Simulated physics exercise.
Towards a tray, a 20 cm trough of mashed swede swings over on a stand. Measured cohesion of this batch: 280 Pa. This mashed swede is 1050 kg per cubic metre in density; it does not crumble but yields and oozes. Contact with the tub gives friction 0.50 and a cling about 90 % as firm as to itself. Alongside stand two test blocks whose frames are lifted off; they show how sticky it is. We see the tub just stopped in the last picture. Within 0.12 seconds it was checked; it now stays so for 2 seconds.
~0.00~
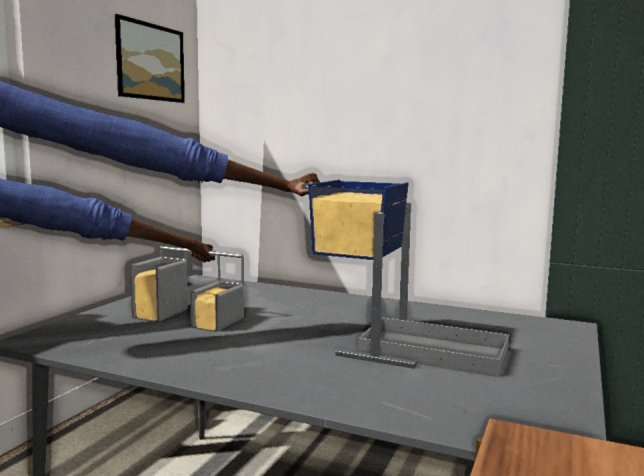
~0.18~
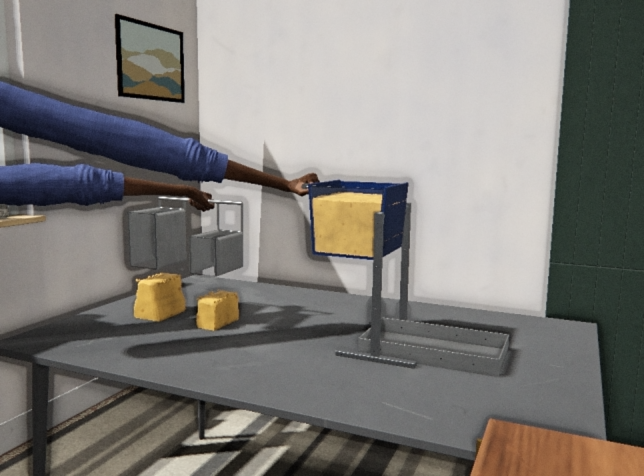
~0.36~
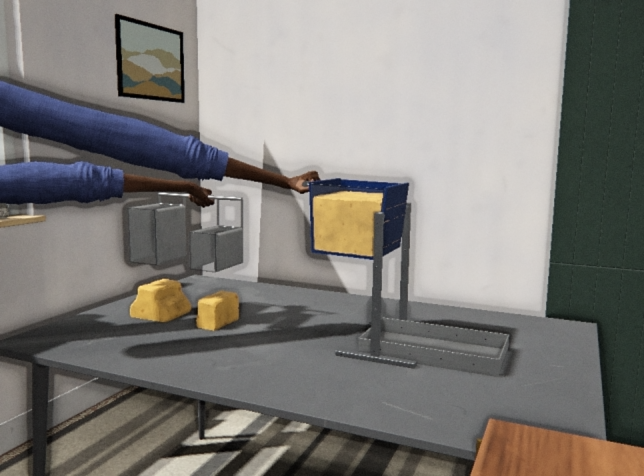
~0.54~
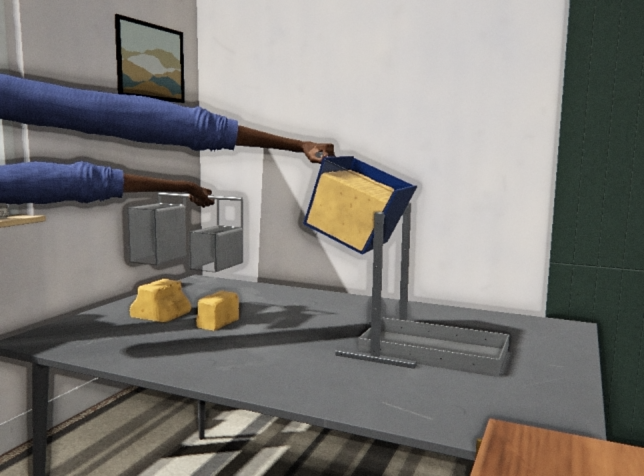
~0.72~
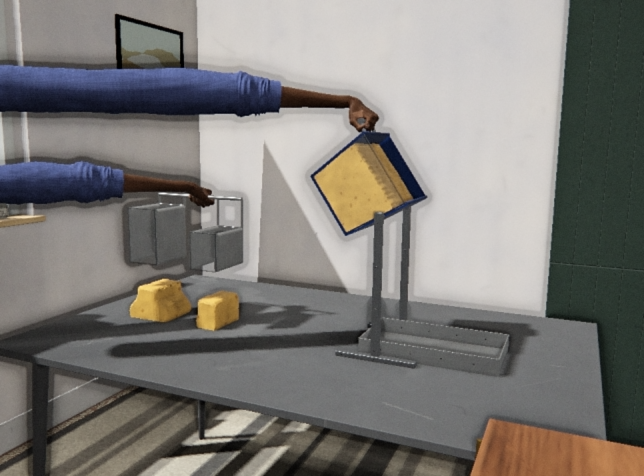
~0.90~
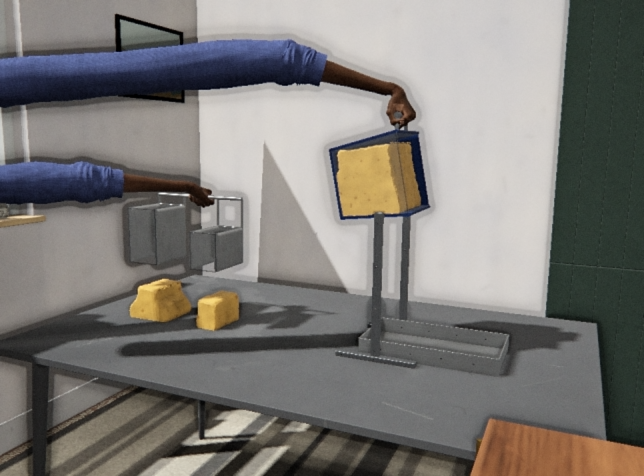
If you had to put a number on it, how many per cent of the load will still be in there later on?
My estimate is close to 67 per cent.
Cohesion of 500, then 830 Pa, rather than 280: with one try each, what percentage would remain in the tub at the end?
Try one gives 100 per cent, try two gives 100 per cent.
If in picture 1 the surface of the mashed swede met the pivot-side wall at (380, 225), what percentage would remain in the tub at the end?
I'd guess around 100 in a hundred.
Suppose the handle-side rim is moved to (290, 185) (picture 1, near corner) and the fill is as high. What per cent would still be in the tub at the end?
Roughly 45 %.
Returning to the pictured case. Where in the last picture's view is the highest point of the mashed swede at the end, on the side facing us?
Looking at the last picture, I'd put it at about (371, 172).
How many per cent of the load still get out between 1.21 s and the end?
10 %.
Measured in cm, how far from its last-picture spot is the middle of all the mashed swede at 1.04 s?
Roughly 3 cm.
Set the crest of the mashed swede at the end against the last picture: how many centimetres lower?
Roughly 8 cm.
After 1.04 s, the tub is at 79 degrees and holds 96 %.
After 1.21 s, the tub is at 79 degrees and holds 78 %.
After 1.38 s, the tub is at 79 degrees and holds 68 %.
After 1.55 s, the tub is at 79 degrees and holds 67 %.
After 2.90 s, at the end, the tub is at 79 degrees and holds 67 %.
